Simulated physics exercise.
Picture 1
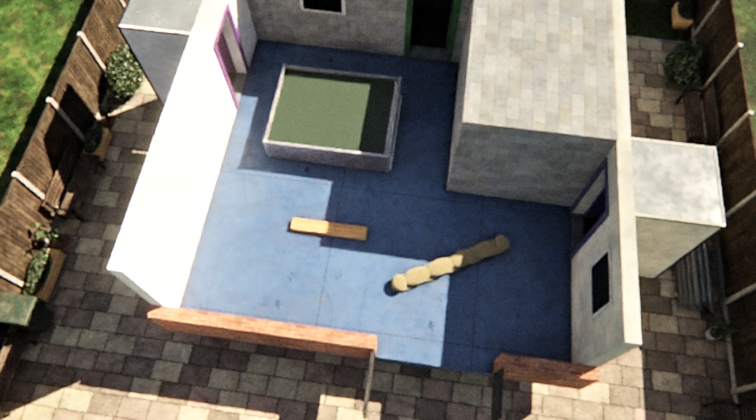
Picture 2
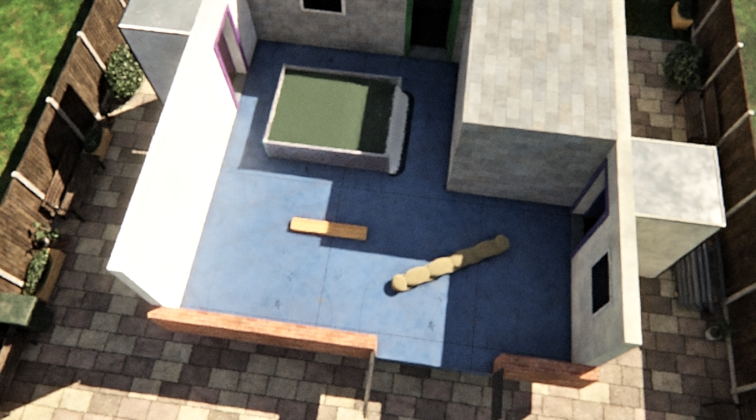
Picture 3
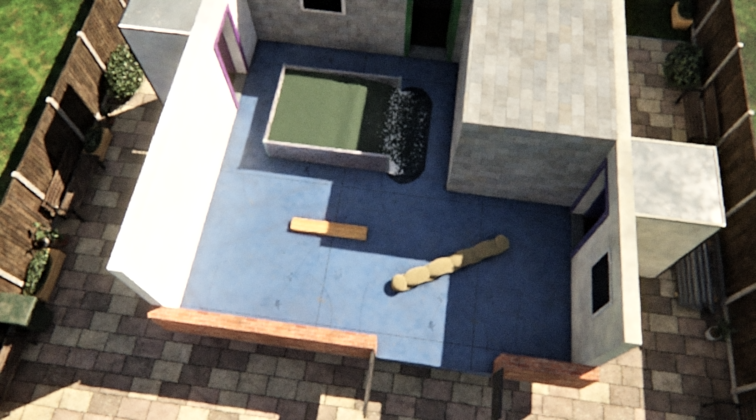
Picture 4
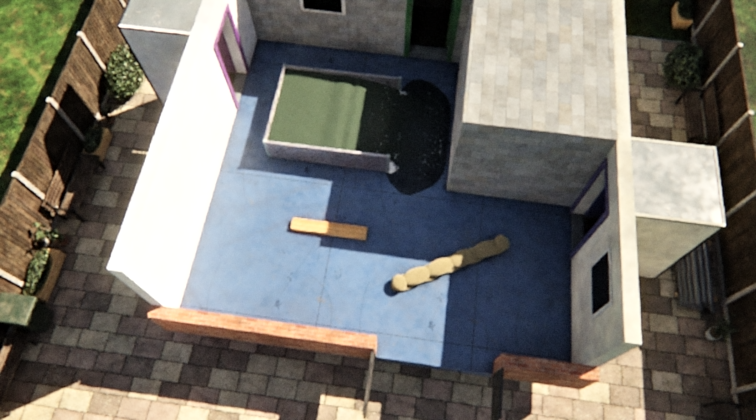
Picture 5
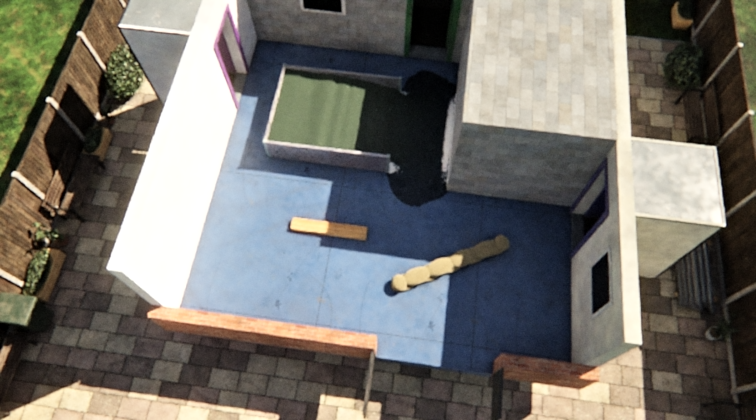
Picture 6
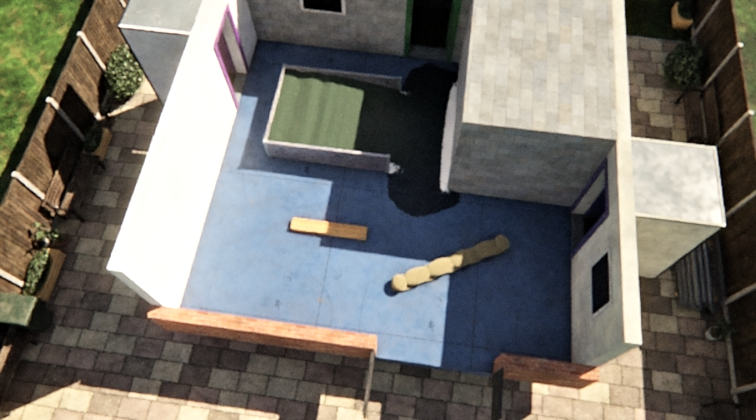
Dark green water fills a low, pale-walled rectangular tank near the back of a blue-floored, L-shaped yard, seen from high above, with grey and white walls around it and paving outside. A short wooden beam and a row of tan sacks lie on the floor in front. The tank's right side gives way and the water pours out rightward, spreading in a dark, rounded pool against the grey block's wall, while the camera stays still.
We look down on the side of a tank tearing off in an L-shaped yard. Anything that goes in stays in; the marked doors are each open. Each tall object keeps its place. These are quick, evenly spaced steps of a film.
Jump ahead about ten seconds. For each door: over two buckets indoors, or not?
The blue door will be overrun; the purple door will be overrun; the green door will be overrun.
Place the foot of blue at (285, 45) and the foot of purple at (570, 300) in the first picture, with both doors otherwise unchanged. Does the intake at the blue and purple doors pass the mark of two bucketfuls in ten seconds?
Result - blue door crosses the line, purple door does not reach it.
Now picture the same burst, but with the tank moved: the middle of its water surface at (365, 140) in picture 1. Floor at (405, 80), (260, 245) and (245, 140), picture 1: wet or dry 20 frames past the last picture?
Spot by spot, in the order asked: Swamped, untouched, untouched.
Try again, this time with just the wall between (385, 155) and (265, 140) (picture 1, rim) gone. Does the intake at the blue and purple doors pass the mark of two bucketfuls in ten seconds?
I'd say the blue one ends up above, and the purple one lets in too little.
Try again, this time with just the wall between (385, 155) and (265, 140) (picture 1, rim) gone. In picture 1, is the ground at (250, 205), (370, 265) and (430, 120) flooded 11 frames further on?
In the order given: Swamped, swamped and untouched.
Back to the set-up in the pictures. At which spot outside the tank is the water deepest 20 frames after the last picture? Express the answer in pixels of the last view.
That would be (457, 70).
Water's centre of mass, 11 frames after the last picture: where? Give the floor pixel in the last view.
Point: (390, 134).
A moment on, water covers 15 % of the floor; the blue door not reached, the purple door not reached, the green door wet at the sill, nothing in.
Next, water covers 25 % of the floor; the blue door not reached, the purple door not reached, the green door over two buckets in.
Then, water covers 45 % of the floor; the blue door wet at the sill, nothing in, the purple door not reached, the green door far over two buckets in.
Later, water covers 75 % of the floor; the blue door over two buckets in, the purple door over two buckets in, the green door far over two buckets in.
In the end, water covers 90 % of the floor; the blue door over two buckets in, the purple door far over two buckets in, the green door far over two buckets in.
